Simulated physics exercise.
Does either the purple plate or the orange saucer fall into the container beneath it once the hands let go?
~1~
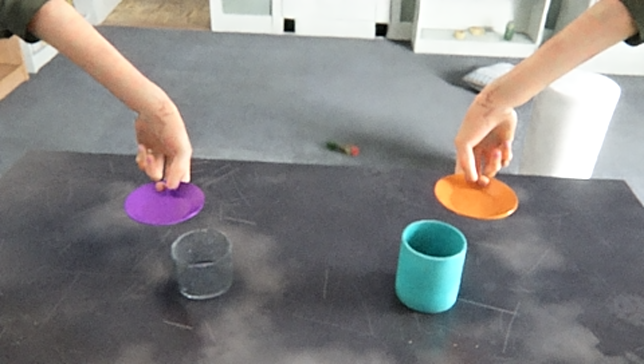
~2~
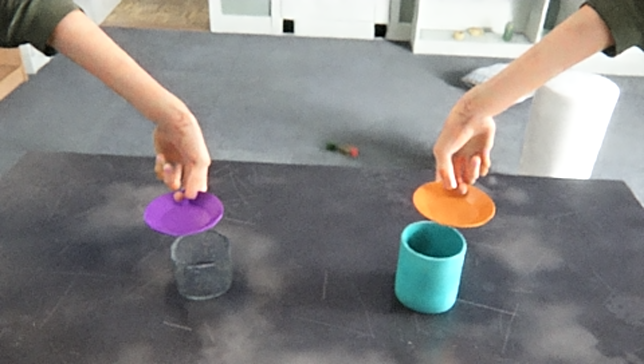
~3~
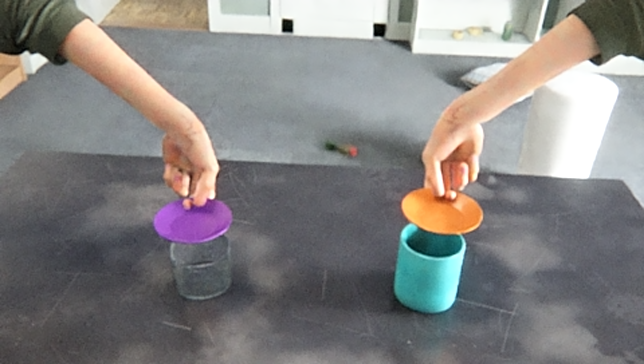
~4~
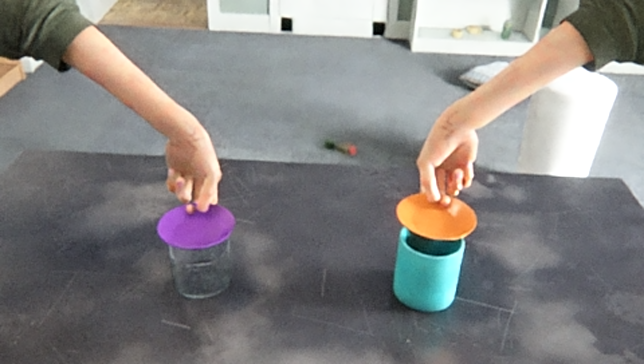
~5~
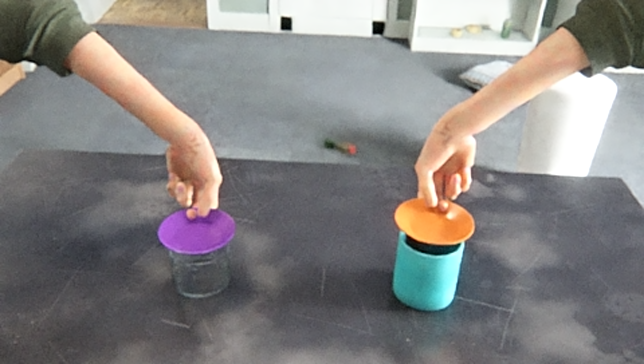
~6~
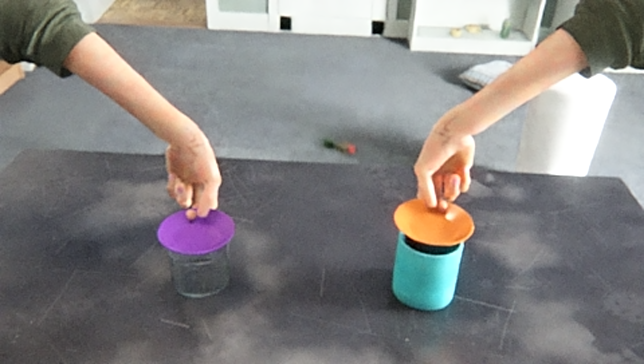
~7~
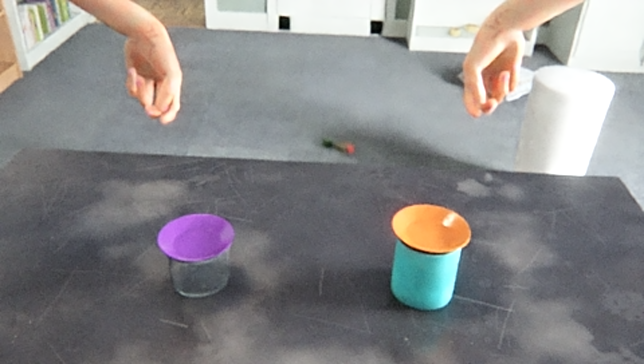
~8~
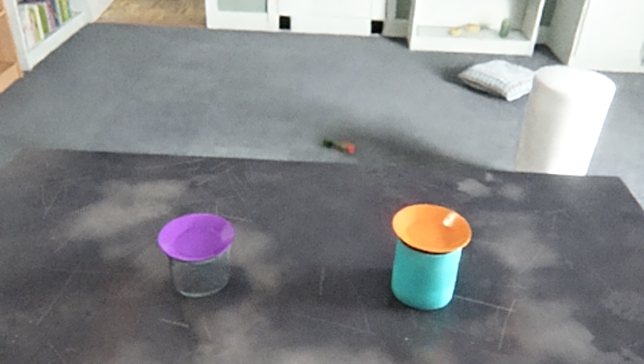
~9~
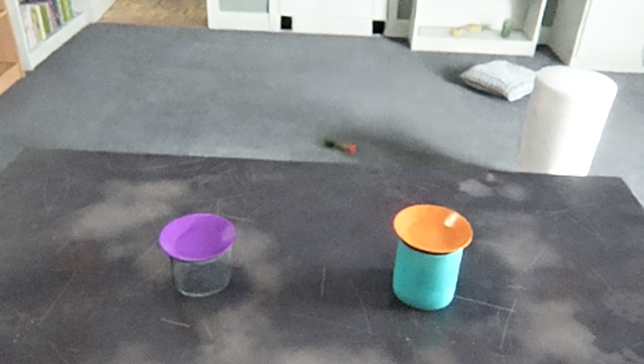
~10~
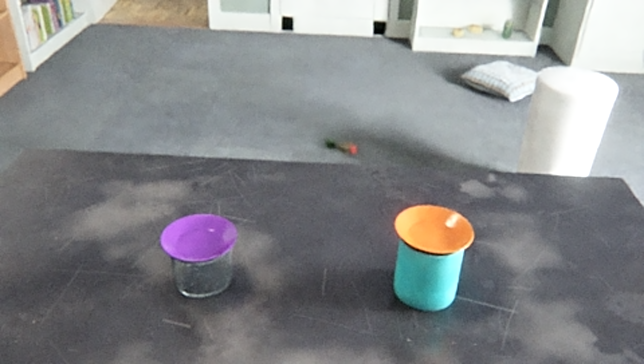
No, neither one falls in. The purple plate rests on the rim of the clear glass and the orange saucer rests on the rim of the teal cup, each covering the opening.
